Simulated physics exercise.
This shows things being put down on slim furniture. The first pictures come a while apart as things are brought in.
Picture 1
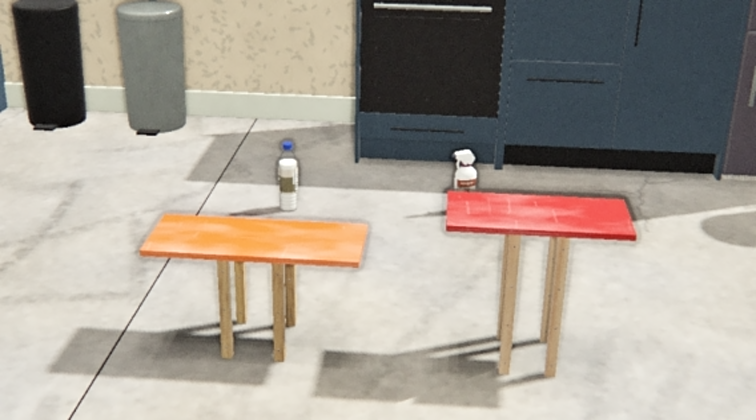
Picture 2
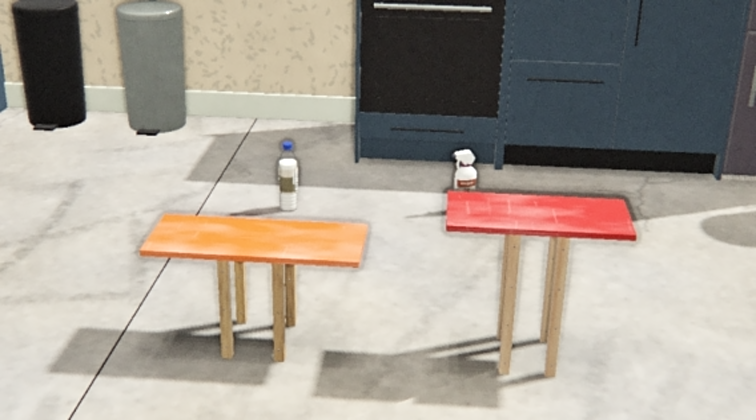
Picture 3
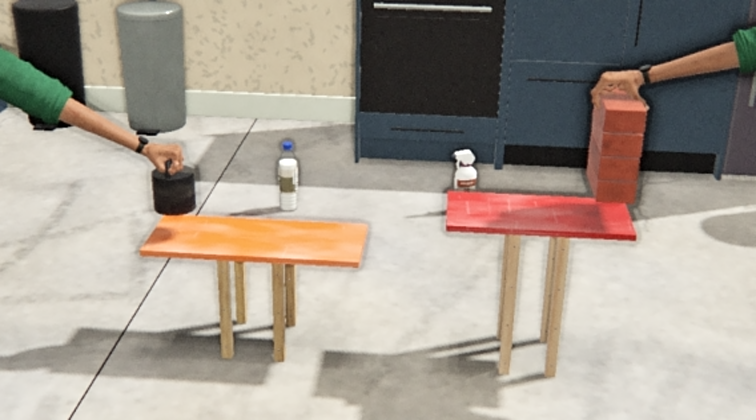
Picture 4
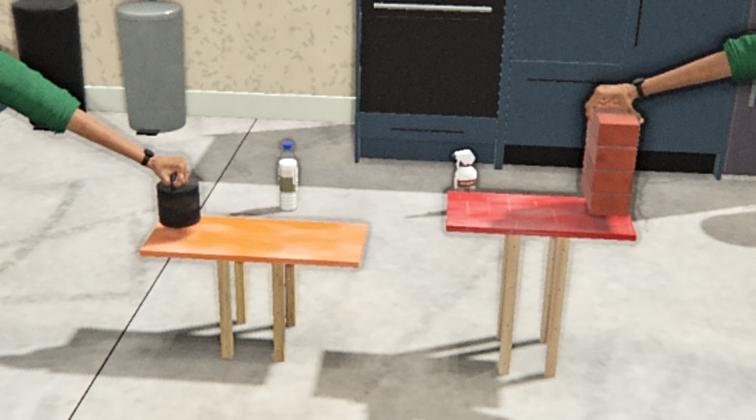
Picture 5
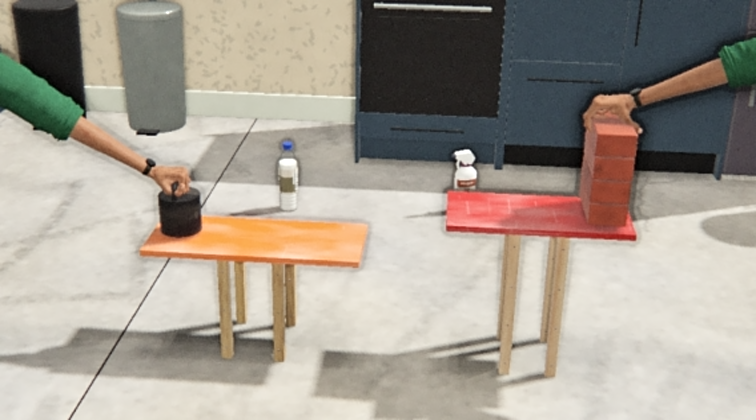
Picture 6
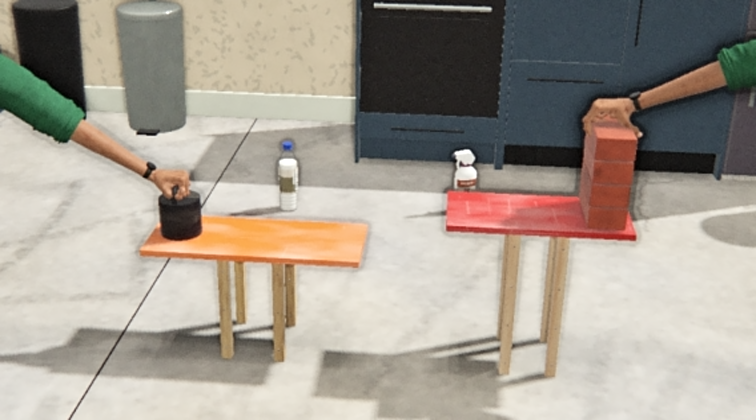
The video shows an orange table and a red table standing on a kitchen floor as two hands reach in, lowering a black cylindrical object onto the orange one's left end and stacked bricks onto the red one's right end.
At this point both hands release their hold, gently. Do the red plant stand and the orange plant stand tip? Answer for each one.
The red plant stand topples, the orange plant stand topples.
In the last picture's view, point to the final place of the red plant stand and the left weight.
The red plant stand at (682, 292), the left weight at (50, 310).
Then, 0.48 s past the last view, red plant stand leaning 13° off how it started near (576, 215); orange plant stand leaning 42° off how it started near (183, 243).
Finally, the red plant stand tips up, near (682, 292); the orange plant stand tips up, near (143, 256).
